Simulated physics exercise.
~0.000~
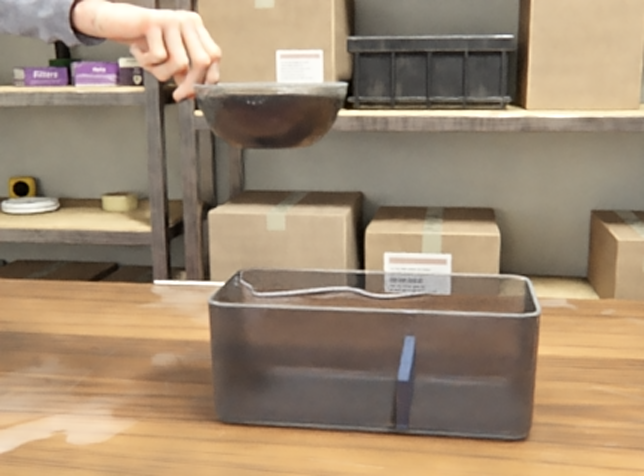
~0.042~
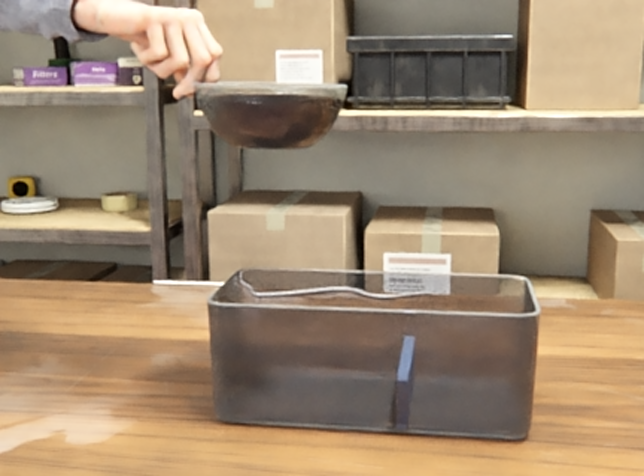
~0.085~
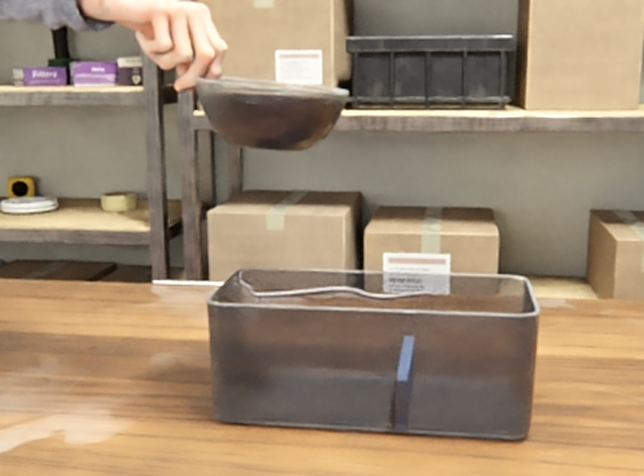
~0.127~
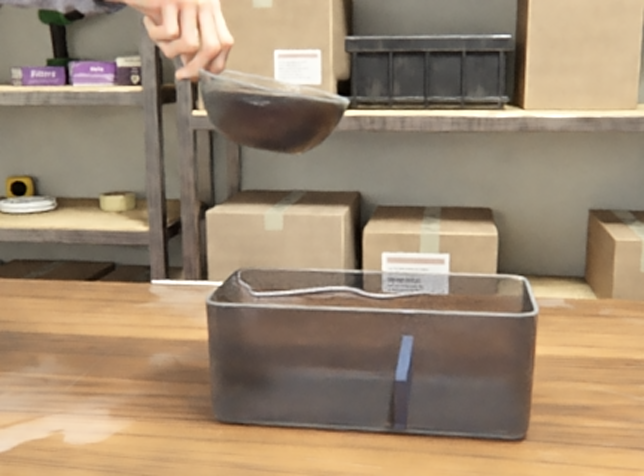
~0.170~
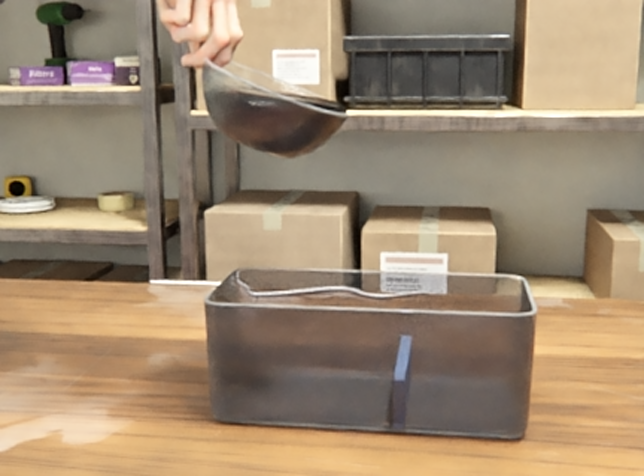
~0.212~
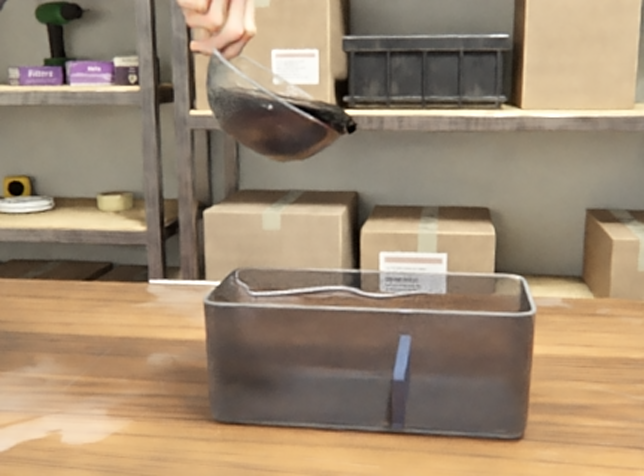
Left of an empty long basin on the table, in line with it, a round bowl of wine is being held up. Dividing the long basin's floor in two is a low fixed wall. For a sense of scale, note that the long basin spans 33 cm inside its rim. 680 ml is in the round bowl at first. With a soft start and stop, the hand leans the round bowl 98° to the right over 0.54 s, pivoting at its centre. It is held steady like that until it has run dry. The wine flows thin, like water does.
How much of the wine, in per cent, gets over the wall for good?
42 %.
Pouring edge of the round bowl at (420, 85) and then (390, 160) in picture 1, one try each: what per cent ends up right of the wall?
Result: 75 per cent, then 65 per cent.
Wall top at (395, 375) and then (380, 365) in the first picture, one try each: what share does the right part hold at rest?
First 50, then 70 per cent.
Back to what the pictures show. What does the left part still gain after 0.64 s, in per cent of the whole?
I'd put it at some 7 percent.
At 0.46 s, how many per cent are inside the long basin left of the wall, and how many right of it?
10 left and 22 right, roughly.
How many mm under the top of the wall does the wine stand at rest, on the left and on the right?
Noted: Left near 40 mm, right near 36 mm.
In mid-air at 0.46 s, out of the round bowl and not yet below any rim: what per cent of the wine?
My guess is roughly 60 %.
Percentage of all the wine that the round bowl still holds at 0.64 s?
0 %.
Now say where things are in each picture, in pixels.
In the first frame, it leans 0°; its right rim is at (345, 86); the wine meets the walls at (204, 94) and (343, 94); the long basin's rim runs from (225, 286) to (534, 296); the wall's top is at (407, 358).
In the second frame, it leans 1°; its right rim is at (345, 88); the wine meets the walls at (204, 93) and (342, 95).
In the third frame, it leans 6°; its right rim is at (347, 94); the wine meets the walls at (205, 91) and (343, 99).
In the fourth frame, it leans 13°; its right rim is at (347, 104); the wine meets the walls at (208, 87) and (345, 101).
In the fifth frame, it leans 22°; its right rim is at (346, 117); the wine meets the walls at (211, 87) and (348, 111); 2 per cent is over the edge.
In the sixth frame, it leans 33°; its right rim is at (343, 131); the wine meets the walls at (214, 89) and (331, 114); 8 per cent is over the edge.
By 0.46 s the tilt is 93° and 8 per cent is still to pour, 10 is left of the wall and 22 right of it.
By 0.64 s the tilt is 98° and 0 per cent is still to pour, 48 is left of the wall and 46 right of it.
By 0.83 s the tilt is 98° and 0 per cent is still to pour, 53 is left of the wall and 41 right of it.
By 1.04 s the tilt is 98° and 0 per cent is still to pour, 54 is left of the wall and 43 right of it.
At rest 54 per cent lies left of the wall, 42 right of it and 3 outside.
